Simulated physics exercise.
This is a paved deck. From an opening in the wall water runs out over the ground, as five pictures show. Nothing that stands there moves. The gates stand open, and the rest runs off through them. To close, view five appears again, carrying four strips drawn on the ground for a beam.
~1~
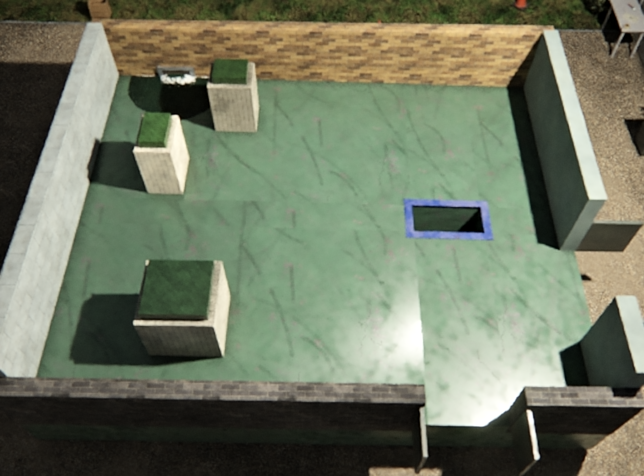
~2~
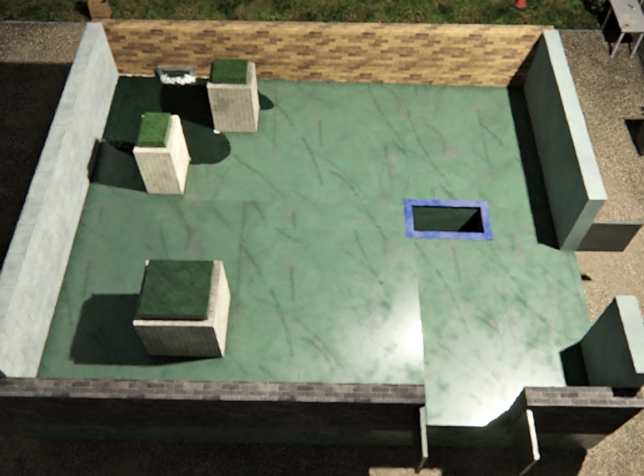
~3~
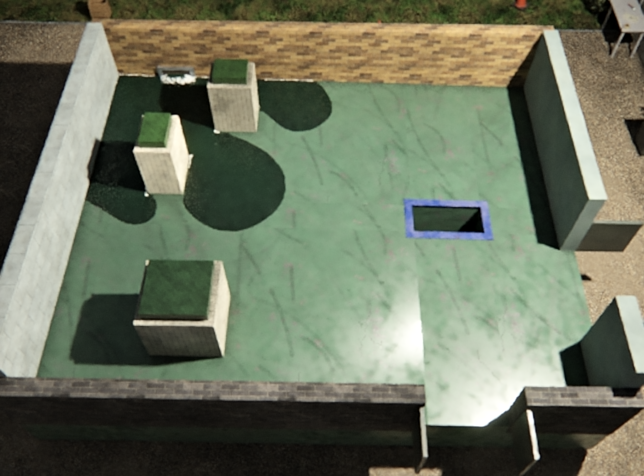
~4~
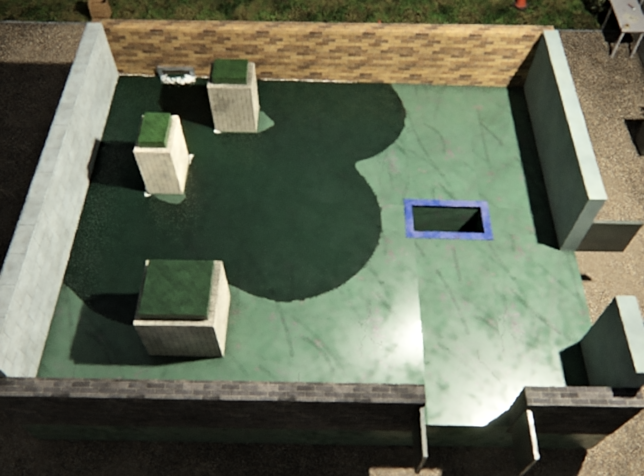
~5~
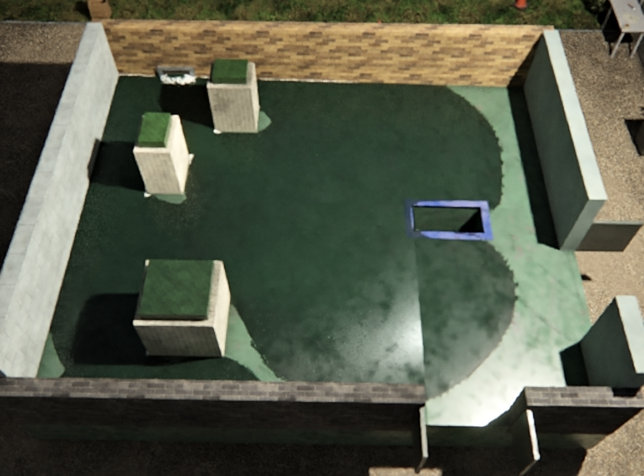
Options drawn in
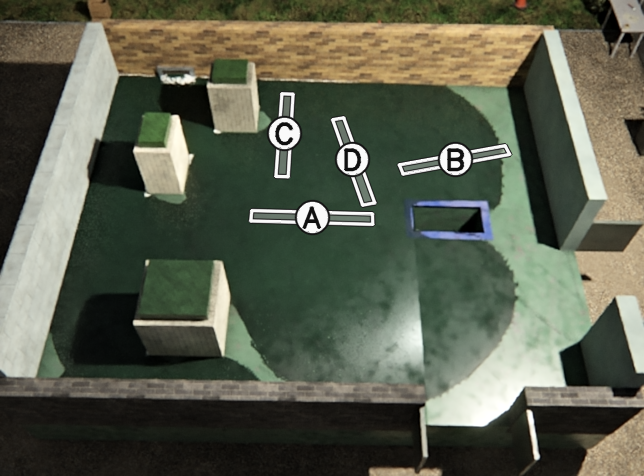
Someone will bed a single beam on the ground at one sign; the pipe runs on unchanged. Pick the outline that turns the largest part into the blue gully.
Place A does it best.
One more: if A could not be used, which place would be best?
That is place B.
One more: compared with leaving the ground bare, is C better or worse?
It is worse.
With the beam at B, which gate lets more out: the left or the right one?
More leaves on the right.
On the marked copy, A from (251, 215) to (372, 219); B from (401, 169) to (507, 150); C from (282, 176) to (287, 93); D from (338, 118) to (368, 203).
Choosing A, about 25 % of the stream runs into the blue gully, about 75 % out by the gates.
Choosing B, about 17 % of the stream runs into the blue gully, about 83 % out by the gates.
Choosing C, about 8 % of the stream runs into the blue gully, about 92 % out by the gates.
Choosing D, about 6 % of the stream runs into the blue gully, about 93 % out by the gates.
